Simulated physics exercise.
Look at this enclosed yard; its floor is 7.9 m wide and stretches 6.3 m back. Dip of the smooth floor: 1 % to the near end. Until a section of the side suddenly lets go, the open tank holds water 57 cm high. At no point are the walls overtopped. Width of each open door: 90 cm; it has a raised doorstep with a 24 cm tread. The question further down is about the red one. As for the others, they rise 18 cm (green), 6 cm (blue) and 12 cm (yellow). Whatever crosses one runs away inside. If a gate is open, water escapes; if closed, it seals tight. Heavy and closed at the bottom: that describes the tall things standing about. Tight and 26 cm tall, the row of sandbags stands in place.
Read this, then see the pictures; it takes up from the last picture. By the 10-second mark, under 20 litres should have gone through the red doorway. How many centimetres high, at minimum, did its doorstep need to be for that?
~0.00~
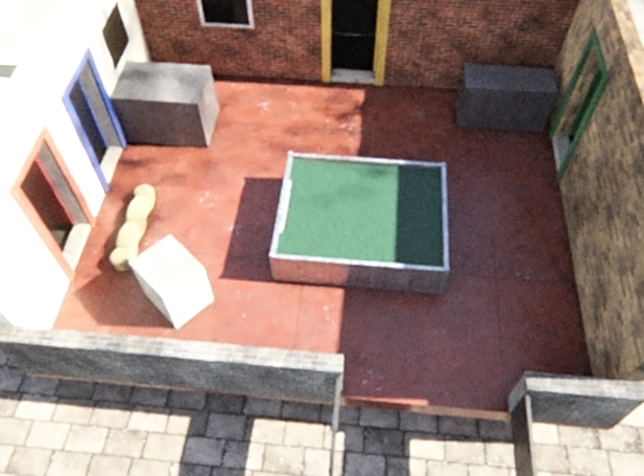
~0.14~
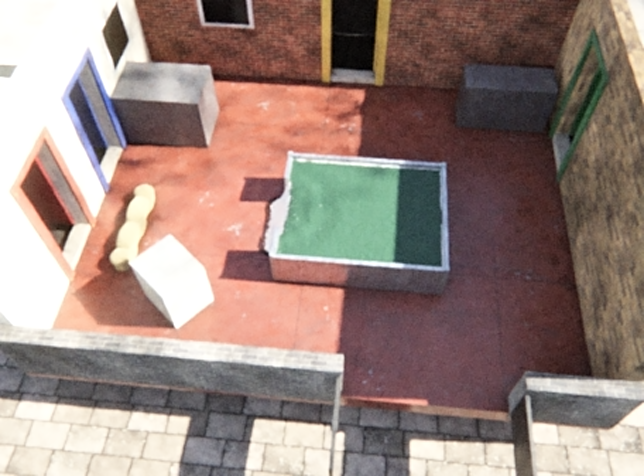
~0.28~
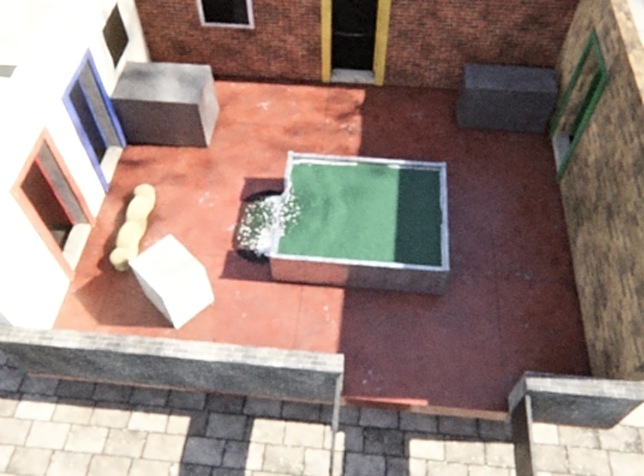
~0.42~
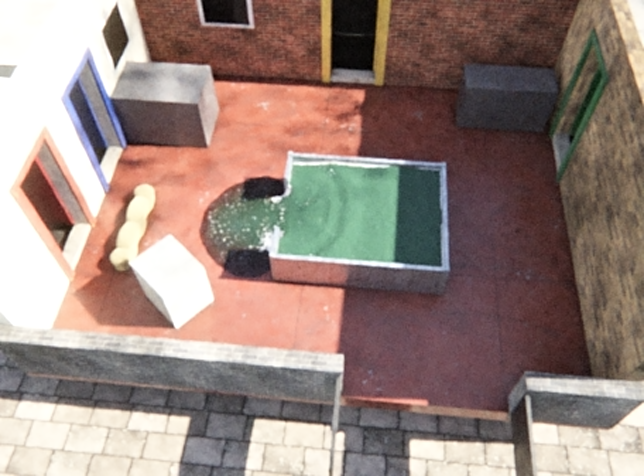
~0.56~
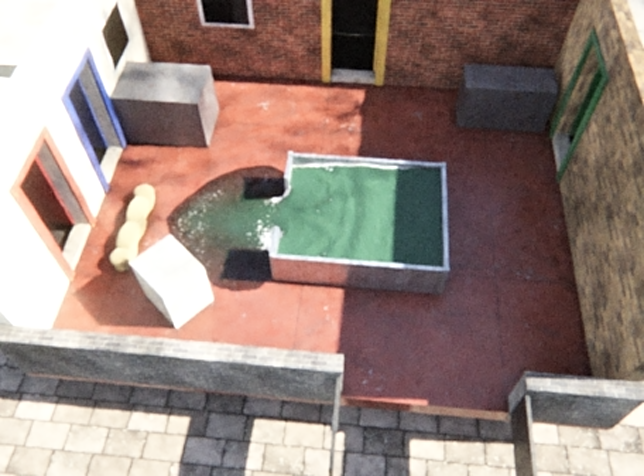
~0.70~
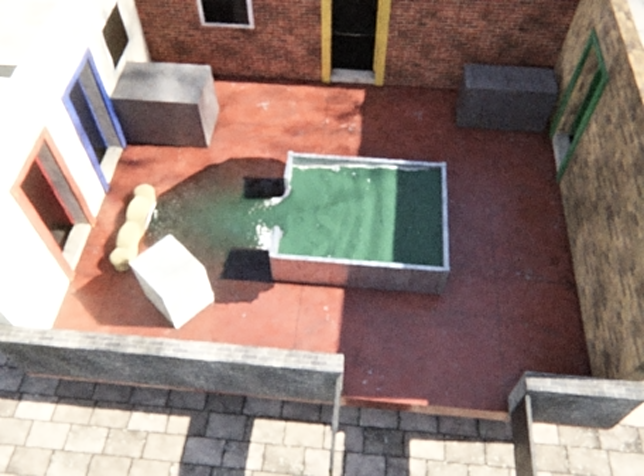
It needed to be about 12 cm high.
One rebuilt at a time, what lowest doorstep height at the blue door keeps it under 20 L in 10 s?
The blue door needs around 22 cm.
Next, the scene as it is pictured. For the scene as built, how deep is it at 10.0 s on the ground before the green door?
About 0.0 centimetres deep.
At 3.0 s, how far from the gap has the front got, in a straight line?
I make it some 4.8 m.
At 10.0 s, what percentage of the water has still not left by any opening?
Some 82 %.
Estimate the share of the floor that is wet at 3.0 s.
Around 30 per cent of the free floor.
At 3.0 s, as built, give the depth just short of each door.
Centimetres: Green = 0, blue = 19, yellow = 0, red = 5.
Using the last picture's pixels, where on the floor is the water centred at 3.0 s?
Roughly (276, 232).
After 1.4 s water covers 15 % of the floor, deepest (34 cm) near (275, 229); it has not reached the red door.
After 3.0 s water covers 30 % of the floor, deepest (28 cm) near (153, 237); 5 cm at the red door, 0 litres in over its 10 cm doorstep.
After 10.0 s water covers 80 % of the floor, deepest (12 cm) near (114, 359); 11 cm at the red door, 43 litres in over its 10 cm doorstep.
At the red door as built, the water arrived by 2.6 s and peaked near 15 cm at 7.6 s.
With a doorstep of 11 cm, 29 litres would have come in within the 10 s; with 13 cm, 10 litres. So under 20 litres takes about 12 cm.
